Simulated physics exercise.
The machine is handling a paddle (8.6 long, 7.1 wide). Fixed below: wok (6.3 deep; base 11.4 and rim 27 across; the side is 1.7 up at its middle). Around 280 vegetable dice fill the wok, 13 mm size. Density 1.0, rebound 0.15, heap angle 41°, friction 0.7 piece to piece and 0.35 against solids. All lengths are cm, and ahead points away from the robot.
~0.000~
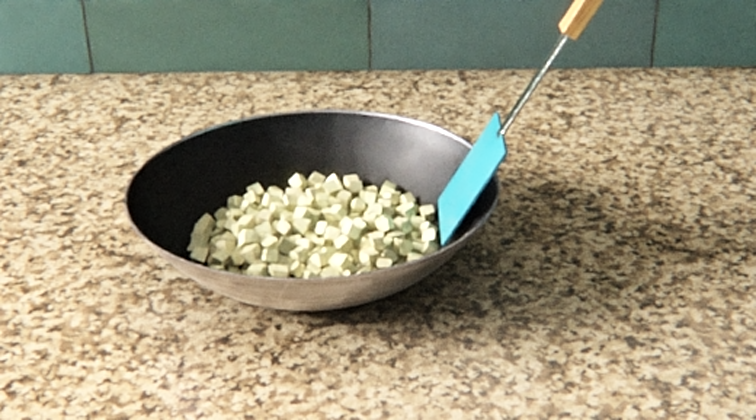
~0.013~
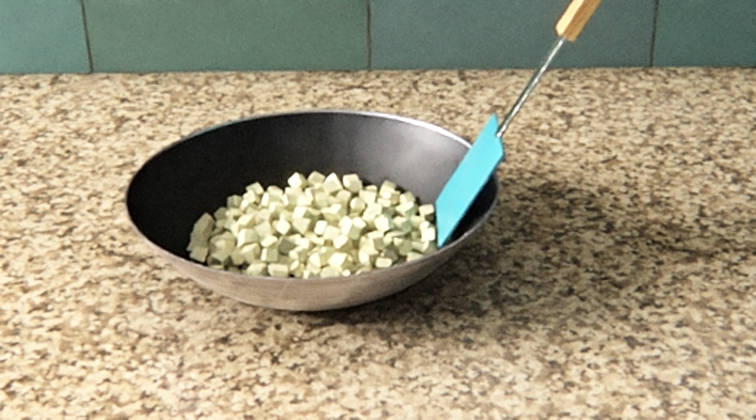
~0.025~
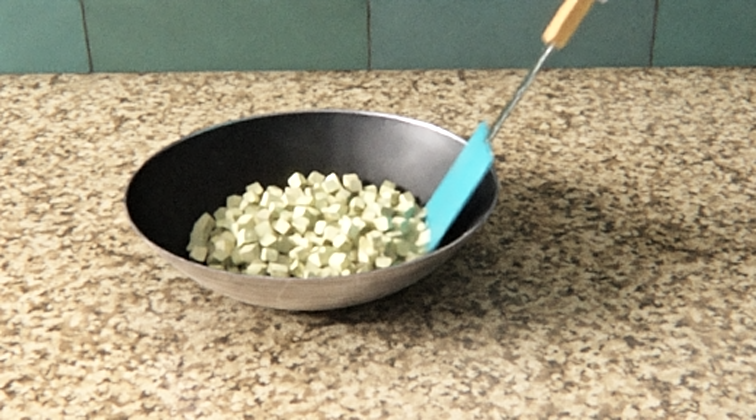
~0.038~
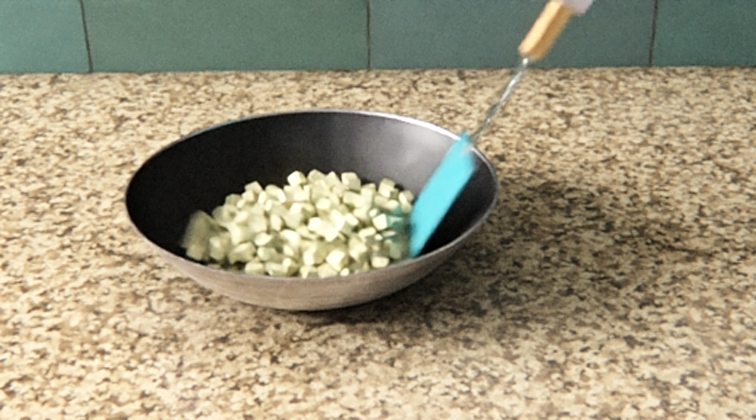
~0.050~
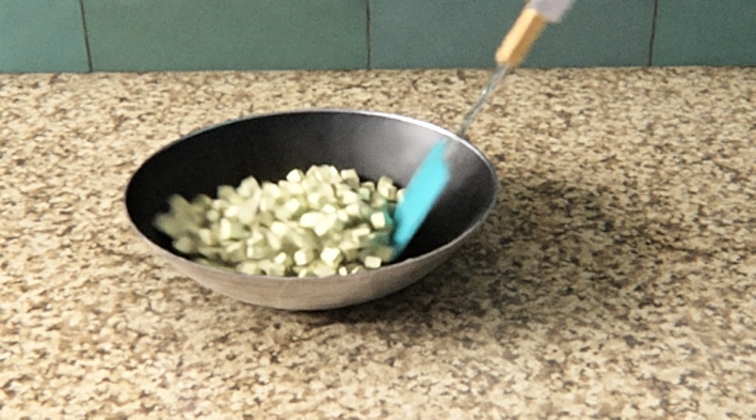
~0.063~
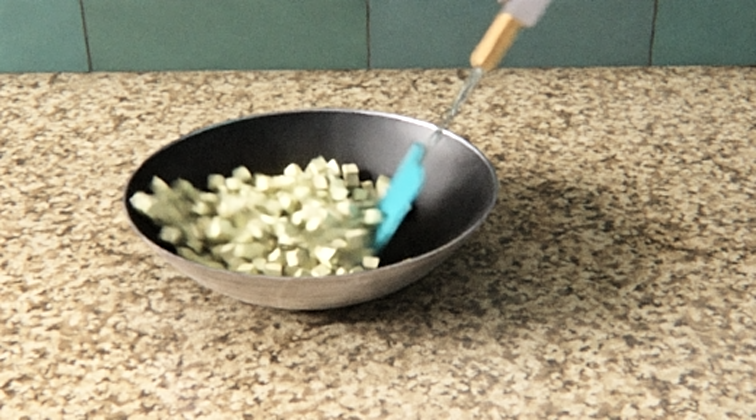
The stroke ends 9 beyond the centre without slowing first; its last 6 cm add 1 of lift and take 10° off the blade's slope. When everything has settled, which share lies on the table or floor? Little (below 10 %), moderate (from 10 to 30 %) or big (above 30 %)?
Share on the table or floor: Big (above 30 %).
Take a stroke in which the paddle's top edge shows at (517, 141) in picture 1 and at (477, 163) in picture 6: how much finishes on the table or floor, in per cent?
Some 20 per cent.
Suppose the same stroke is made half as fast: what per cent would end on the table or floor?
In that case some 15 per cent.
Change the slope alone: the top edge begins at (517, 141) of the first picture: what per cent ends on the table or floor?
Some 50 per cent.
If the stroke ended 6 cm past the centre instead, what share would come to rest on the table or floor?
Then about 25 per cent.
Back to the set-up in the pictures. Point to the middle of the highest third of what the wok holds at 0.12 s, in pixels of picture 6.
Around (186, 199).
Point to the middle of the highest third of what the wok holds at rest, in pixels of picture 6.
Around (253, 267).
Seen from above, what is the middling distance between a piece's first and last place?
About 17 cm.
By 0.09 s, sloping 60°, highest piece 10 above the table; 274 in the wok, 3 on the blade or in flight.
By 0.12 s, sloping 58°, highest piece 13 above the table; 268 in the wok, 9 on the blade or in flight.
By 0.34 s, sloping 50°, highest piece 14 above the table; 135 in the wok, 28 on the table or floor, 114 on the blade or in flight.
By 1.39 s, sloping 50°, highest piece 7 above the table; 142 on the table or floor, 135 in the wok.
Final count, 142 on the table or floor, 135 in the wok. That is 51 % on the table or floor.
